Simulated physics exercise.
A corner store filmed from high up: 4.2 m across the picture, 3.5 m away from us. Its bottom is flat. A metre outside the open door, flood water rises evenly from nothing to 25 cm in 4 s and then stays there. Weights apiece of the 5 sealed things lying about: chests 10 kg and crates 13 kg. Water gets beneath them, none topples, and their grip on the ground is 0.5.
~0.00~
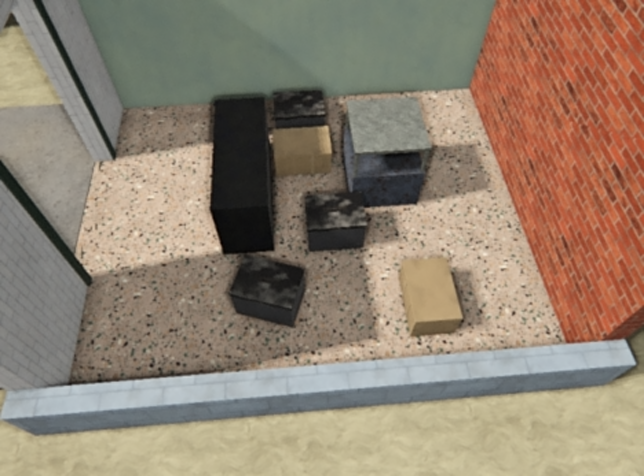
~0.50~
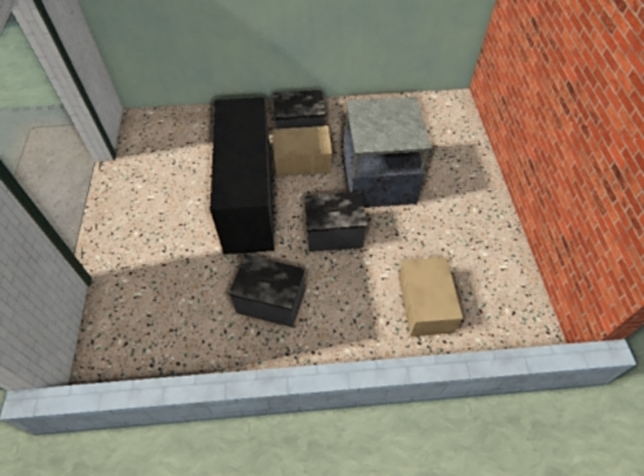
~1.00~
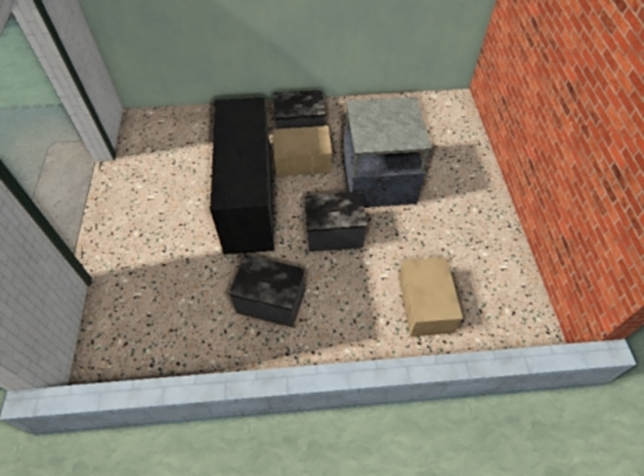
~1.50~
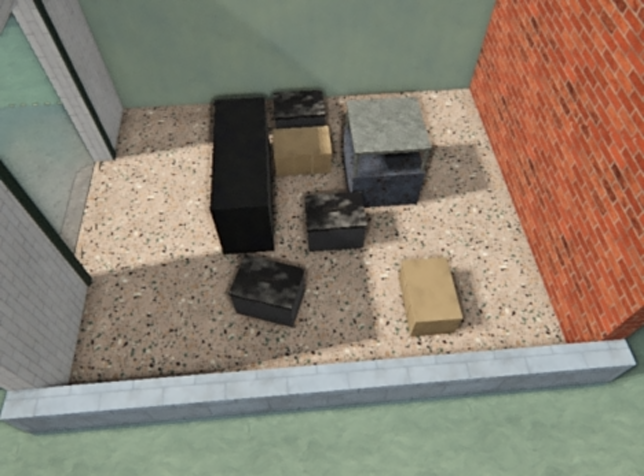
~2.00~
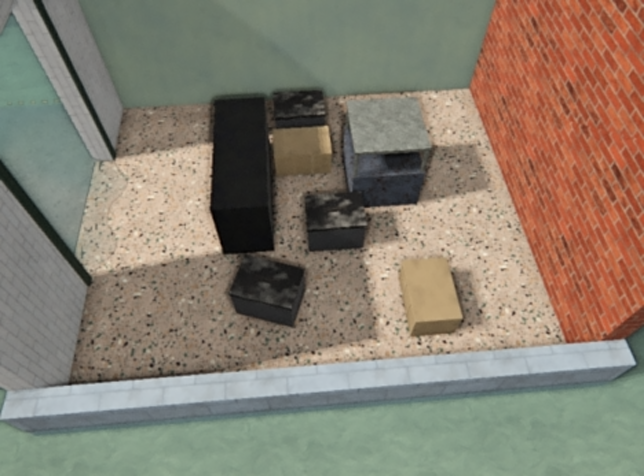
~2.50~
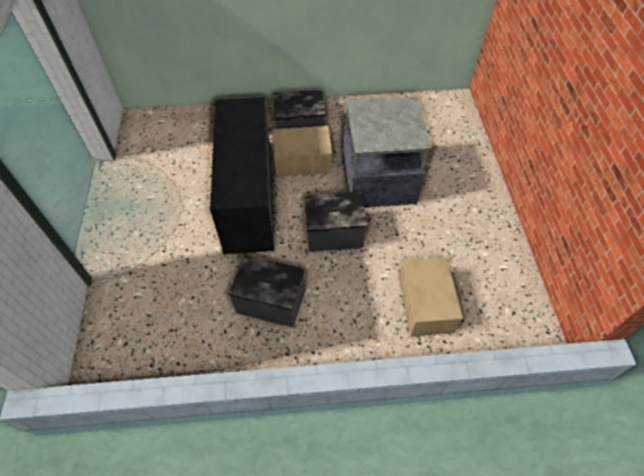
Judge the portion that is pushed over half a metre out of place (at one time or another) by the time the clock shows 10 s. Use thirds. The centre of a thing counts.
That comes to one to two thirds.
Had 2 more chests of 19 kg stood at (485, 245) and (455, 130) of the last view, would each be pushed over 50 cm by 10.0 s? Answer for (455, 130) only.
Answer: More.
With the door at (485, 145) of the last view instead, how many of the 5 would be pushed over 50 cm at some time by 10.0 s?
In that case 5 of them.
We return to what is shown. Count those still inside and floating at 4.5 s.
At that moment 0.
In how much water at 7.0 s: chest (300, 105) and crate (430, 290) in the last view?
Roughly 4 and 4 cm.
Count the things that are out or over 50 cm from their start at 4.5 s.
I count 0.
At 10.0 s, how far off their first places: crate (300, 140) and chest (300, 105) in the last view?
In turn: 5 cm, 20 cm.
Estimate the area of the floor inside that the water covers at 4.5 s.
About 5.0 m2.
After 3.5 s 0 of 5 are over 50 cm from their spots; 0 afloat.
After 4.5 s 0 of 5 are over 50 cm from their spots; 0 afloat.
After 7.0 s 1 of 5 are over 50 cm from their spots; 0 afloat.
After 10.0 s 2 of 5 are over 50 cm from their spots, and 2 have been at some point; 4 afloat.
